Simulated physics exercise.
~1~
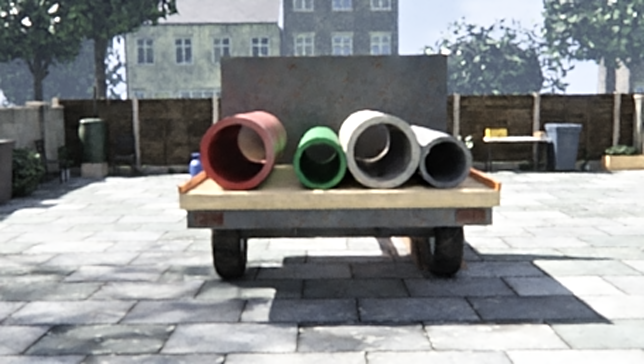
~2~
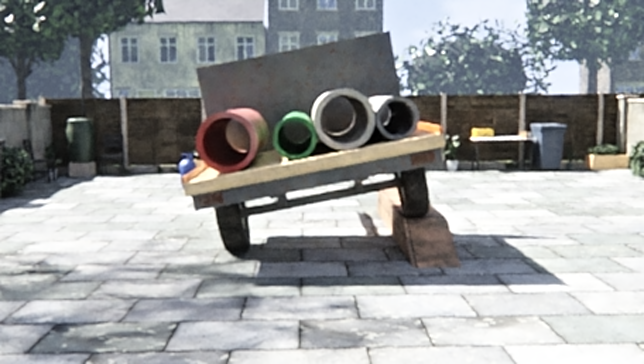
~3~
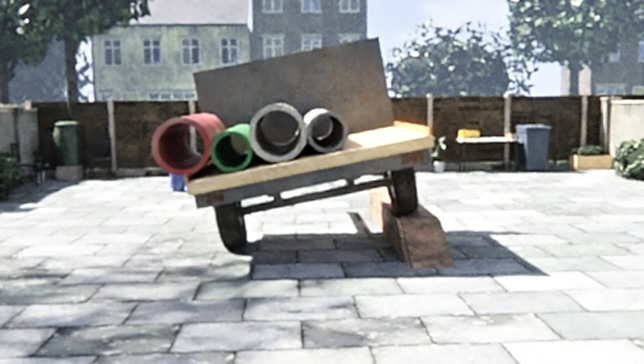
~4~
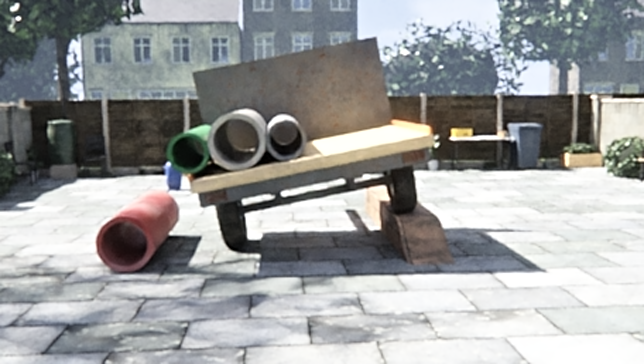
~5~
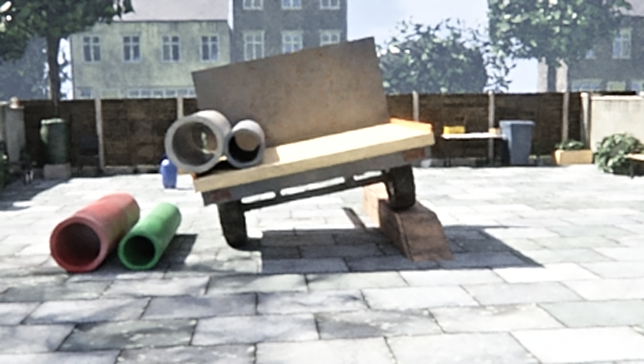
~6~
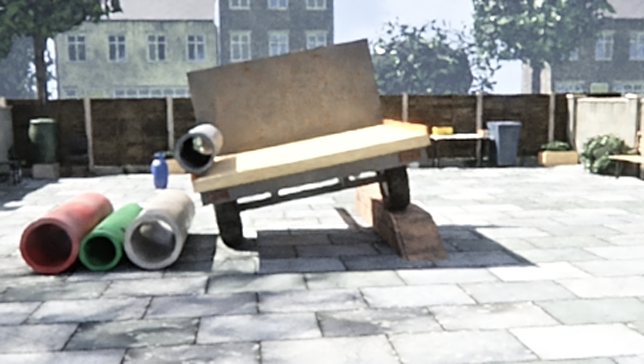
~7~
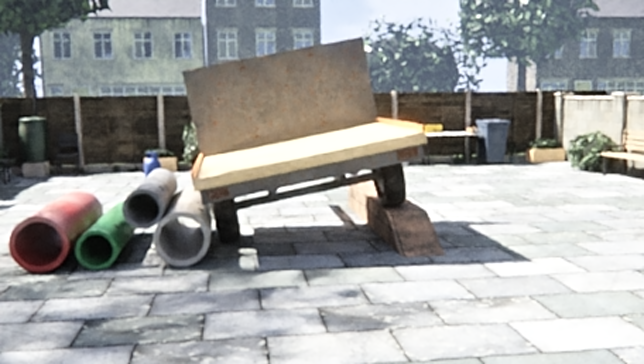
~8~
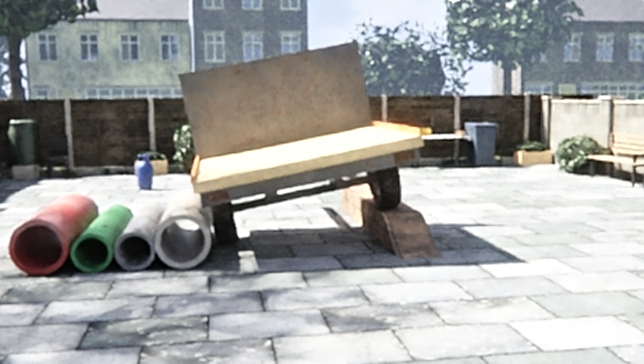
In a paved yard, a flat trailer carrying red, green and two grey pipes tilts with one wheel up on a ramp, and the pipes roll left and drop off one after another, the red first, ending side by side on the ground beside the empty trailer.
